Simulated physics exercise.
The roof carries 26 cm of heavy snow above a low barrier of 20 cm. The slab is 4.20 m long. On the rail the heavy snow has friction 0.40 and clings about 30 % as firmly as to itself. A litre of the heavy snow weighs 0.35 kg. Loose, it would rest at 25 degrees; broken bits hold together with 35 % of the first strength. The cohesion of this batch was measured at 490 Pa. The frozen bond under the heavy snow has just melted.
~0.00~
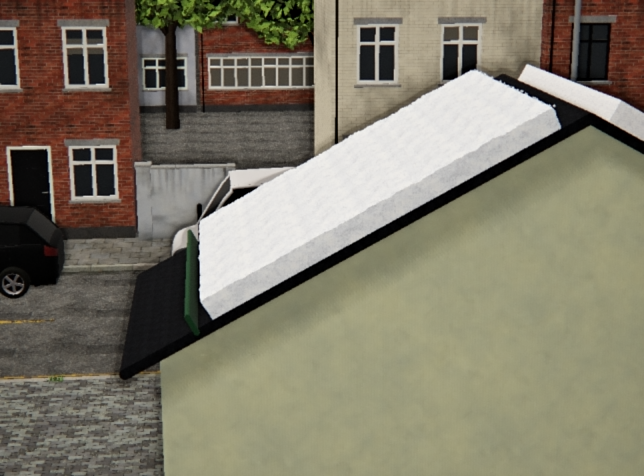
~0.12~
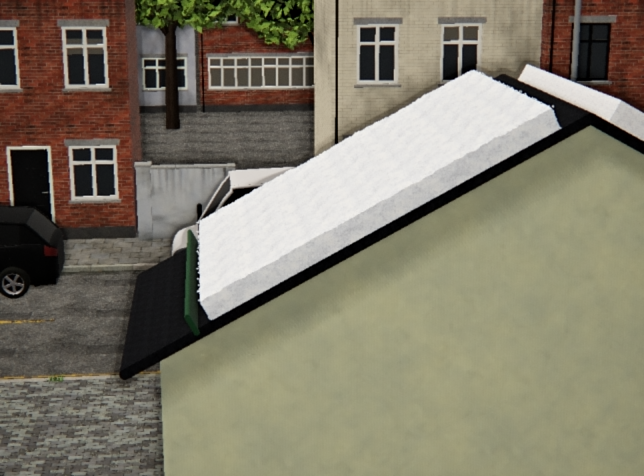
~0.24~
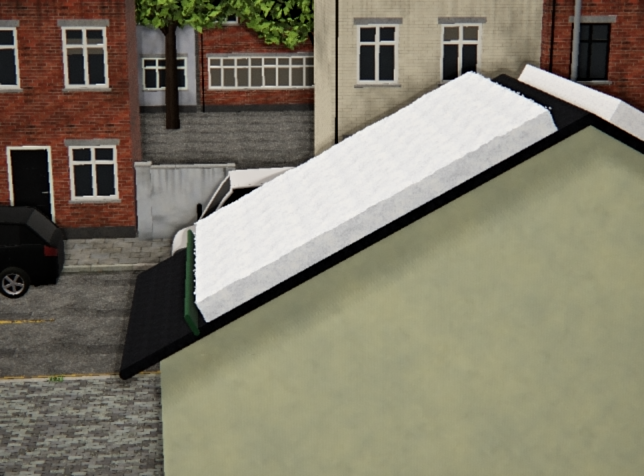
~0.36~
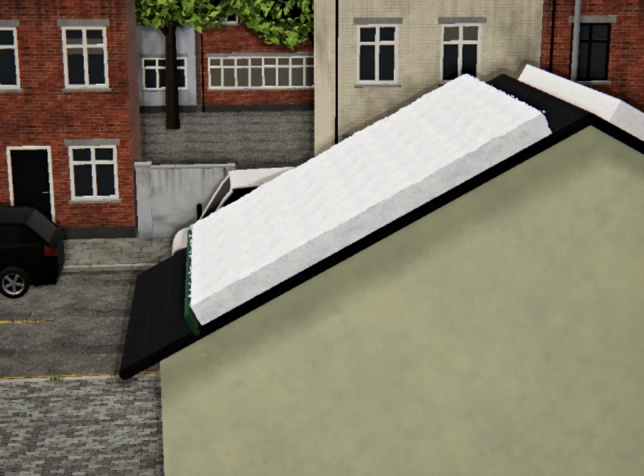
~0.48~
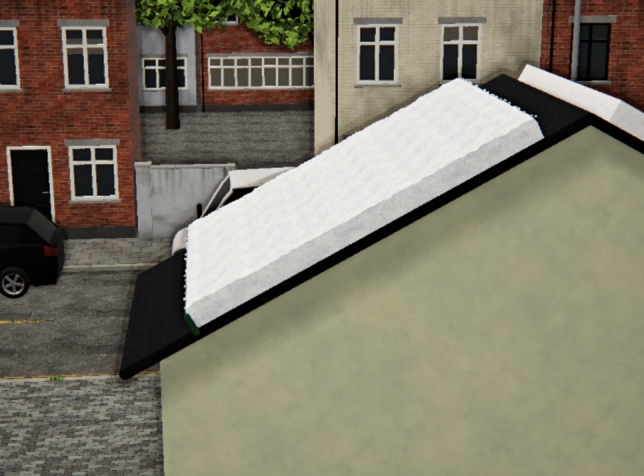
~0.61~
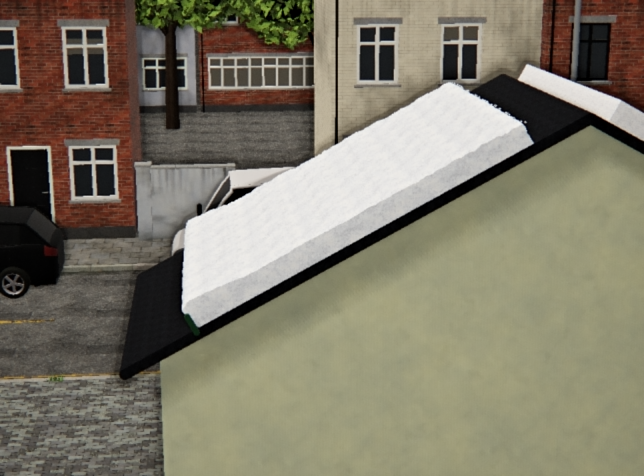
A thick white slab of snow sliding slowly down a dark pitched roof, its lower edge slipping over a low green rail.
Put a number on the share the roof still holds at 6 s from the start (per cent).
About 66 %.
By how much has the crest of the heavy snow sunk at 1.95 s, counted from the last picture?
Some 0.6 m.
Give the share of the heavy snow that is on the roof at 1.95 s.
Some 90 per cent.
By 1.22 s, 100 % of the snow is on the roof.
By 1.95 s, 90 % of the snow is on the roof.
By 2.67 s, 76 % of the snow is on the roof.
By 3.40 s, 68 % of the snow is on the roof.
By 6.00 s, at the end, 66 % of the snow is on the roof.
